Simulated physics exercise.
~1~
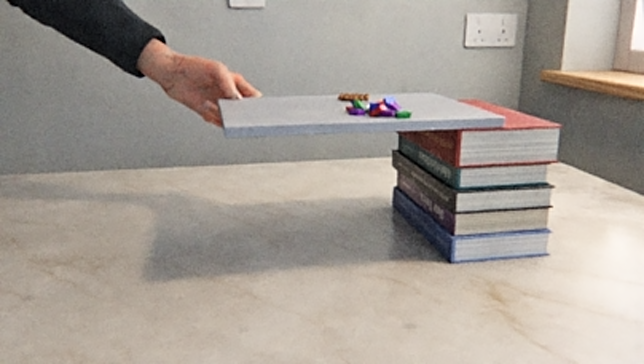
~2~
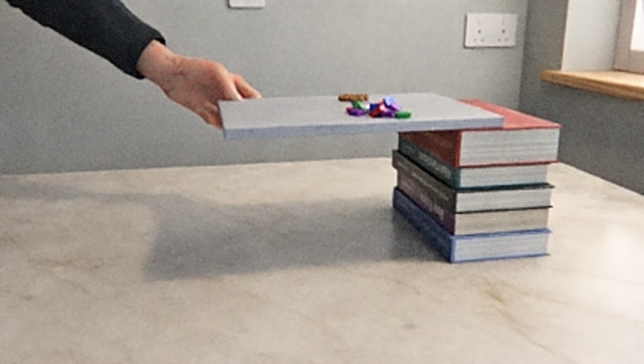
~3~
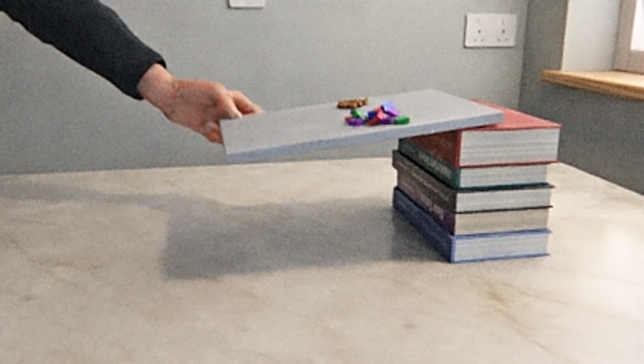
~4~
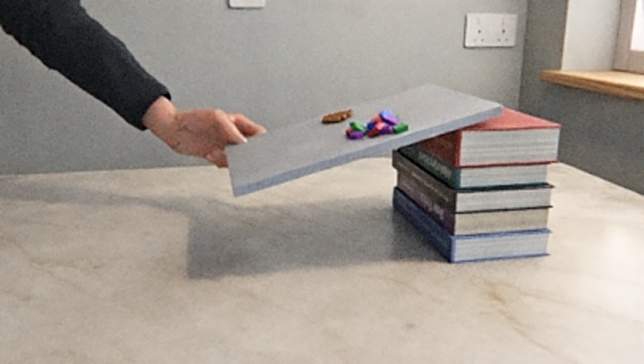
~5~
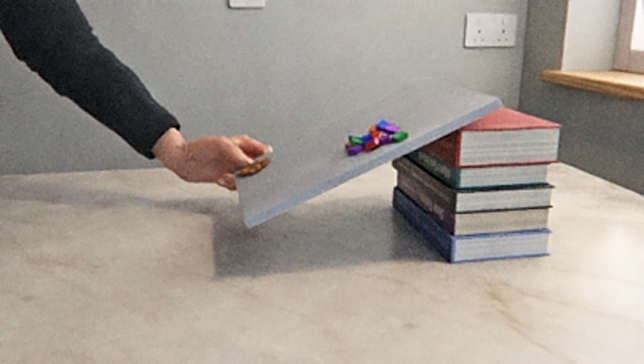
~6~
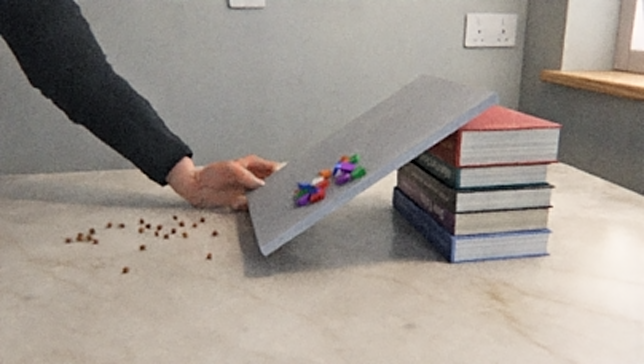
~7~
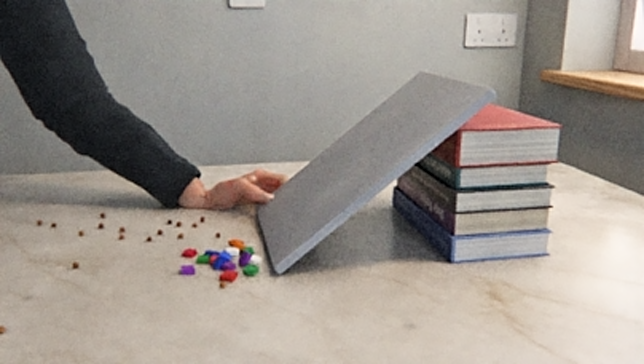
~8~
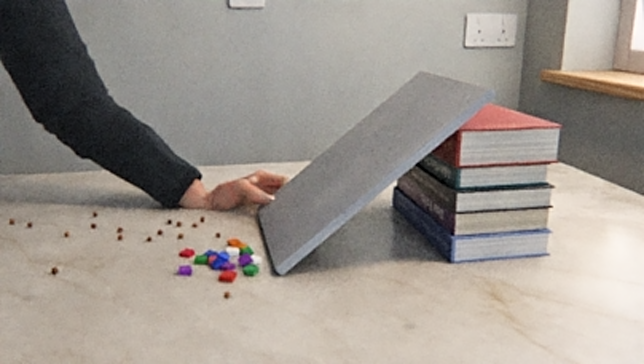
A hand lowers a grey board's left end, and brown beads scatter farther than colourful pieces.
